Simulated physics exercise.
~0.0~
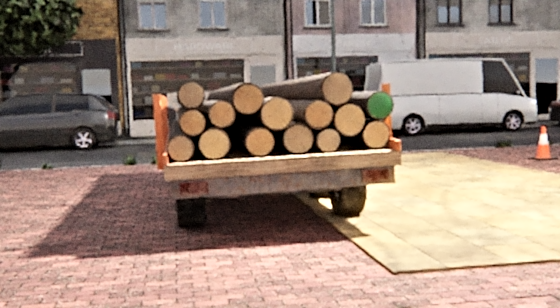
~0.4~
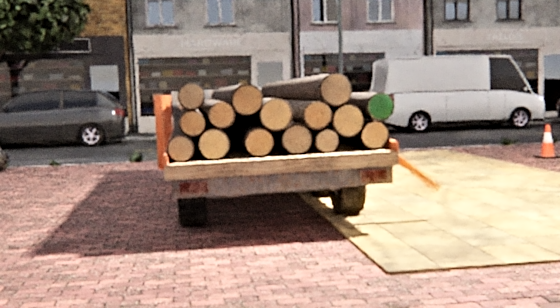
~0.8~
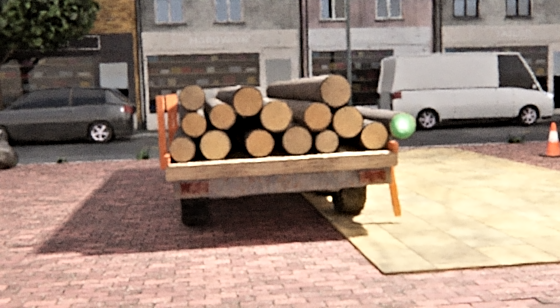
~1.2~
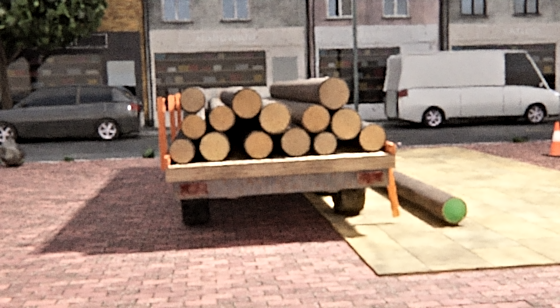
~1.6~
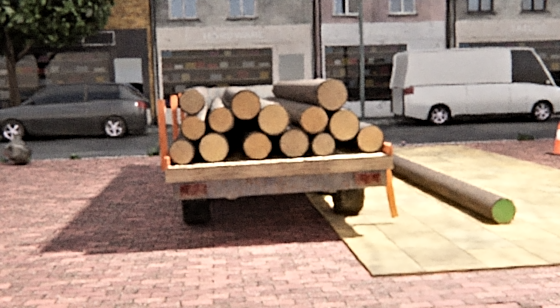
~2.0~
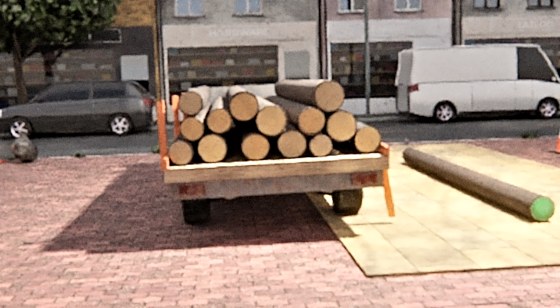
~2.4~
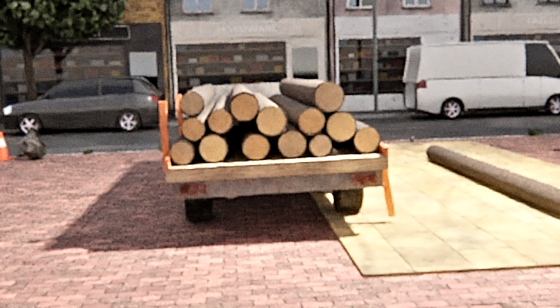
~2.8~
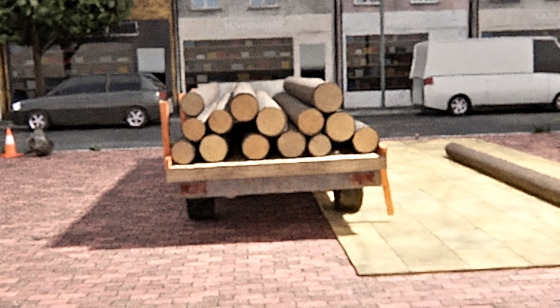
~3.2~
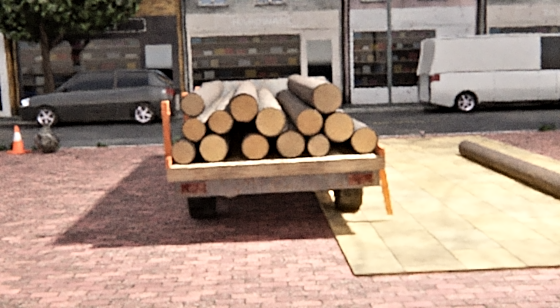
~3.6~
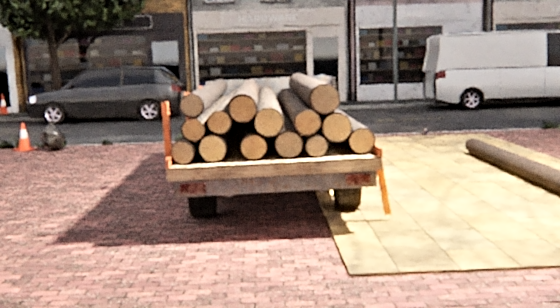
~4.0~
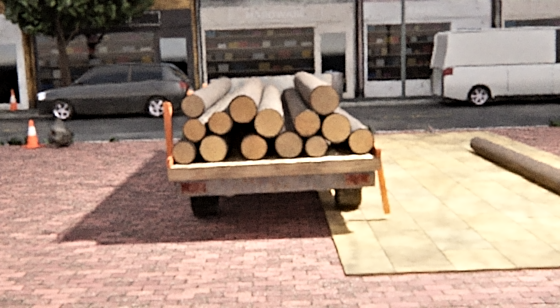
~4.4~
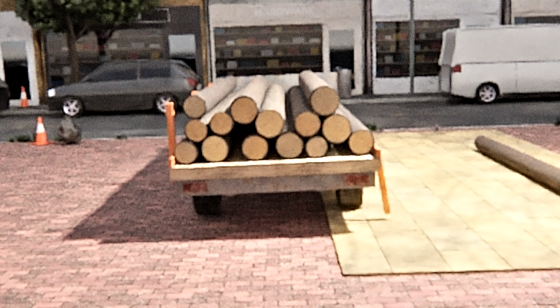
A parked trailer's right posts swing down and the green-ended log rolls off rightward onto the ground.
